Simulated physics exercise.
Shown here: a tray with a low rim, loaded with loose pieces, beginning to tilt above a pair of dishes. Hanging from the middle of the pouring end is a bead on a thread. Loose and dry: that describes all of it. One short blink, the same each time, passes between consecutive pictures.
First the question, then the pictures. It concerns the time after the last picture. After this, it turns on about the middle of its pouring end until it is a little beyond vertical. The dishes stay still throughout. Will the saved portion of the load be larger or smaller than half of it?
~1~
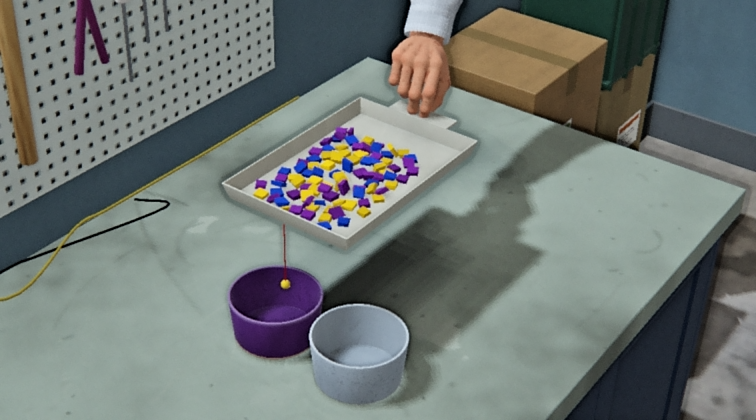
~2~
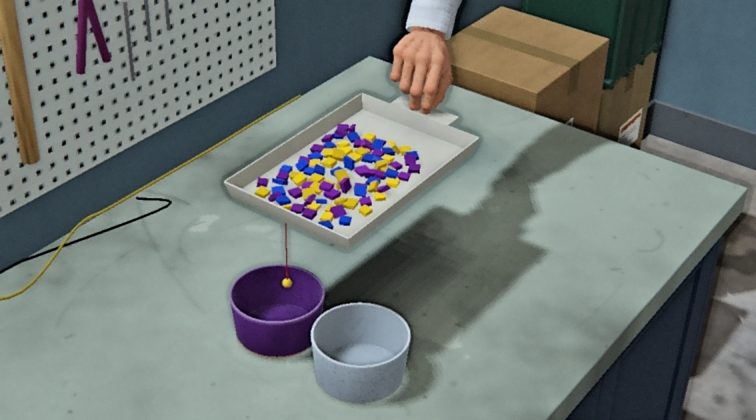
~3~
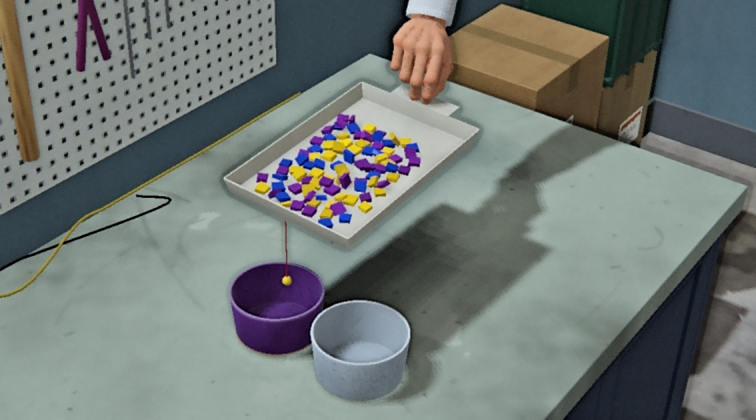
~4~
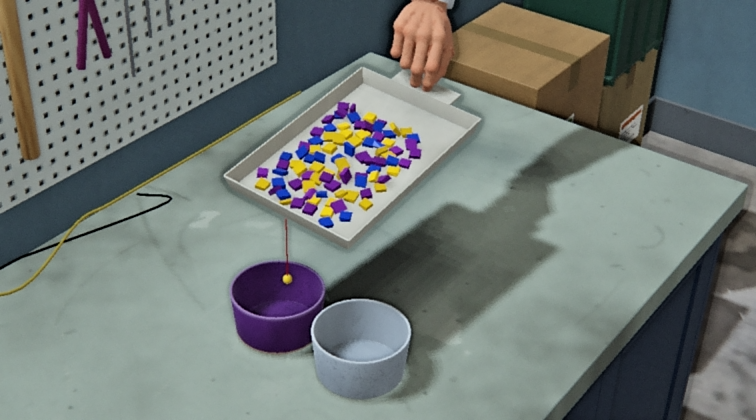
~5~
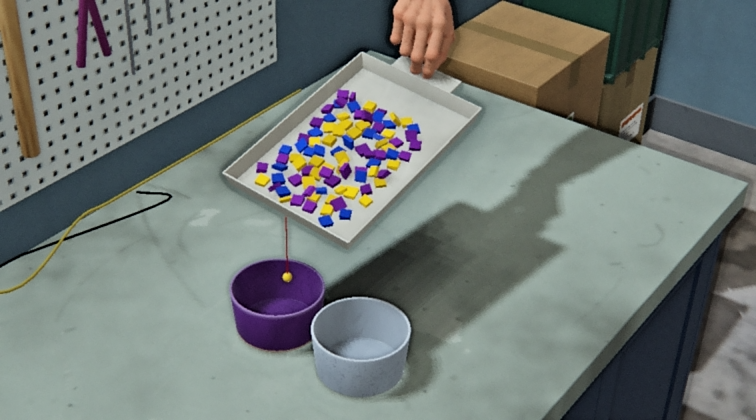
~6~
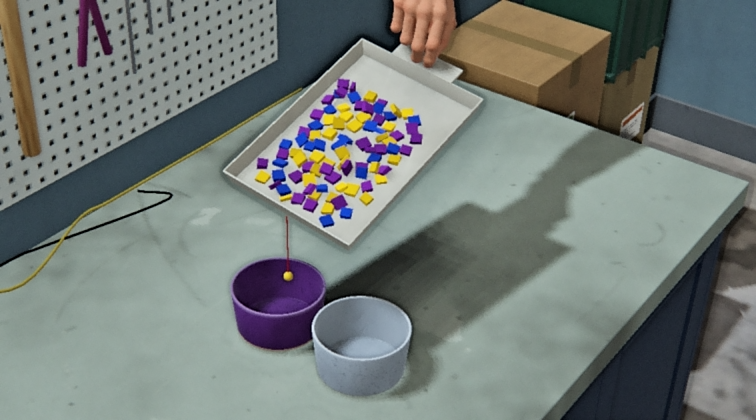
It is larger than half.
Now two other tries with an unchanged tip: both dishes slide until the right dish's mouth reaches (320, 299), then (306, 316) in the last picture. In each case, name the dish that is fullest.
One: The right-side dish. Two: The right-side dish.
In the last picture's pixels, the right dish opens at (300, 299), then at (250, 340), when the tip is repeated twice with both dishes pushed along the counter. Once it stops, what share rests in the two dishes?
Close to 40 in a hundred, then close to 10 in a hundred.
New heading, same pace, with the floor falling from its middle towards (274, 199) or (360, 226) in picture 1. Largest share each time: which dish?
Leftward dish at the first place, Rightward dish at the second.
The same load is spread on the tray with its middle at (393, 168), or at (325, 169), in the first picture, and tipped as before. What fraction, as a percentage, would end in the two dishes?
It's 90 percent the first time and 80 percent the second.
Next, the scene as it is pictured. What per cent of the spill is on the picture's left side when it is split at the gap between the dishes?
Left share: Some 80 per cent.
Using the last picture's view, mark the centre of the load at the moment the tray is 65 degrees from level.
Roughly at (334, 203).
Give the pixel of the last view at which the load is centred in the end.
The centre comes to rest close to (346, 362).
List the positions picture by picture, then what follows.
The first frame shows corners of the pouring end at (229, 183) and (346, 235), level; middle of the load at (340, 178), mosaic tiles; left dish at (245, 334); right dish at (329, 378); bead on its thread at (286, 284).
The second frame shows corners of the pouring end at (231, 181) and (347, 234), level; middle of the load at (342, 175).
The third frame shows corners of the pouring end at (230, 178) and (347, 234), tipped barely, lowest at the right corner; middle of the load at (342, 170).
The fourth frame shows corners of the pouring end at (230, 175) and (347, 236), tipped a little, lowest at the right corner; middle of the load at (342, 164).
The fifth frame shows corners of the pouring end at (230, 172) and (347, 237), tipped a little, lowest at the right corner; middle of the load at (342, 157).
The sixth frame shows corners of the pouring end at (230, 170) and (348, 239), tipped clearly, lowest at the right corner; middle of the load at (342, 153); left dish at (248, 325); right dish at (332, 369).
Soon, tray tipped steeply; nearly all on the tray; a stray few in the right dish; a stray few in the air.
A while on, tray tipped past a quarter turn; a small part on the tray; about two thirds in the right dish; a stray few in the left dish; a small part outside both; about a quarter in the air.
Towards the end, tray tipped past a quarter turn; most in the right dish; a stray few in the left dish; about a quarter outside both.
Finally, tray tipped past a quarter turn; most in the right dish; a stray few in the left dish; about a quarter outside both.
